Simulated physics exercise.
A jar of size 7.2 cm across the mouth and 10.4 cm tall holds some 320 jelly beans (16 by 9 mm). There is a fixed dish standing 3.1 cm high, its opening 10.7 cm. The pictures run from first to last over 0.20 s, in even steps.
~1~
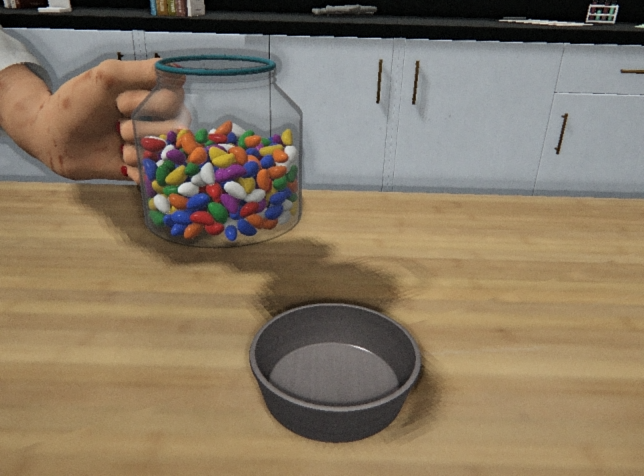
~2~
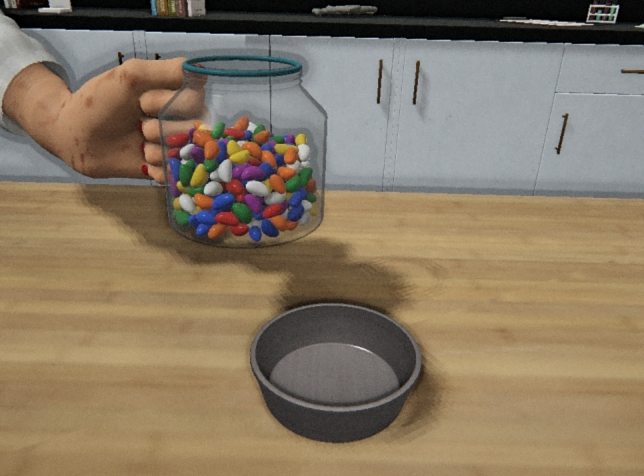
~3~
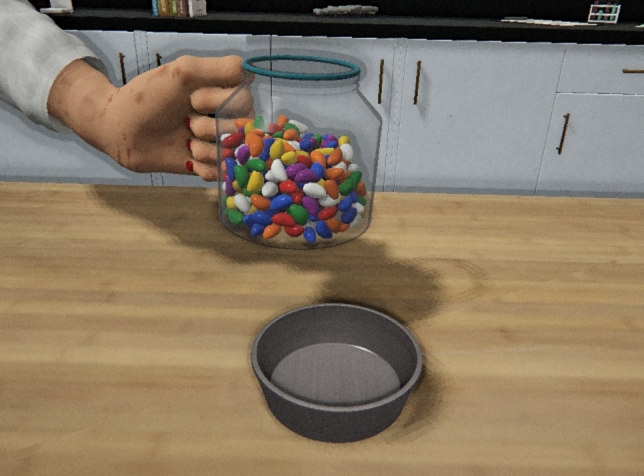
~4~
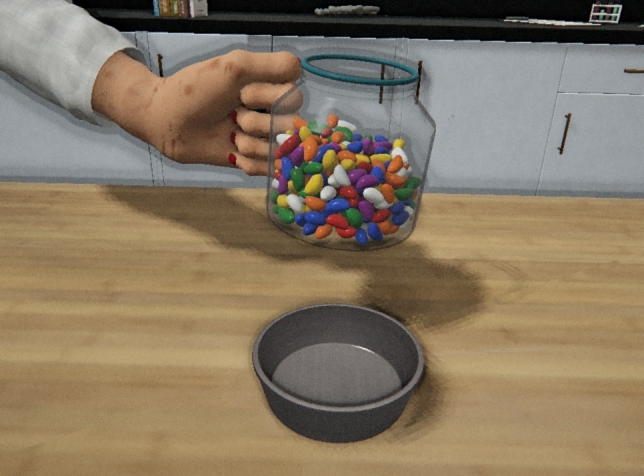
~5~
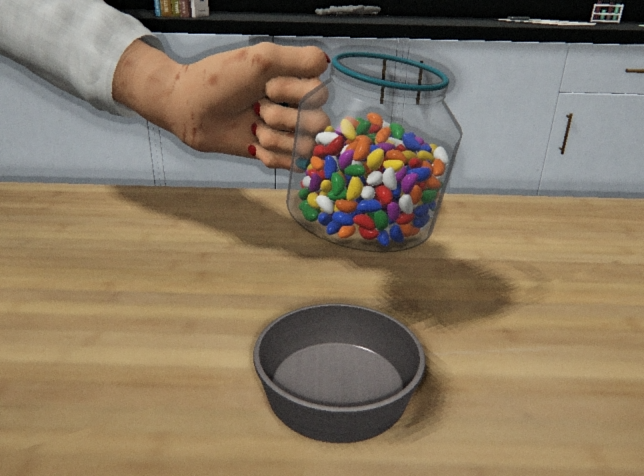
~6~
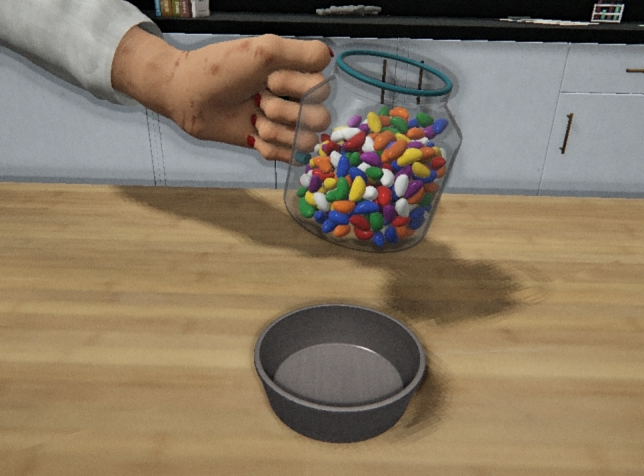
A hand carried a clear glass jar of colorful jelly beans to the right above a wooden counter with a round gray dish on it, then tilted the jar slightly to the right.
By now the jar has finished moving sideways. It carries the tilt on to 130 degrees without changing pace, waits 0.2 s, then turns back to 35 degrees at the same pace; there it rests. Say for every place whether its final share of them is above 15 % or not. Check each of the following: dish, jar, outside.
Dish - not above; jar - above; outside everything - above.
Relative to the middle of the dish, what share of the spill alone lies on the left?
Share of spill: Approx. 0 %.
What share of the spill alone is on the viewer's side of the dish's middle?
20 %.
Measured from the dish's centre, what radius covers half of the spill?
Roughly 10 cm.
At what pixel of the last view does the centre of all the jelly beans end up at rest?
Around (410, 228).
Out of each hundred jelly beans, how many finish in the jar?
About 55 %.
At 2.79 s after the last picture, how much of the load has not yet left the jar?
Close to 55 per cent, I'd reckon.
Then, 0.84 s after the last picture, tilt 92 degrees; jar 100 %; middle of all pieces near (347, 140).
Then, 1.54 s after the last picture, tilt 130 degrees; jar 65 %, outside 30 %, in the air 5 %; middle of all pieces near (386, 216).
Then, 2.18 s after the last picture, tilt 72 degrees; jar 55 %, outside 45 %; middle of all pieces near (416, 260).
Then, 2.79 s after the last picture, tilt 35 degrees; jar 55 %, outside 45 %; middle of all pieces near (426, 268).
In the end, dish 0 %, jar 55 %, outside 45 %.
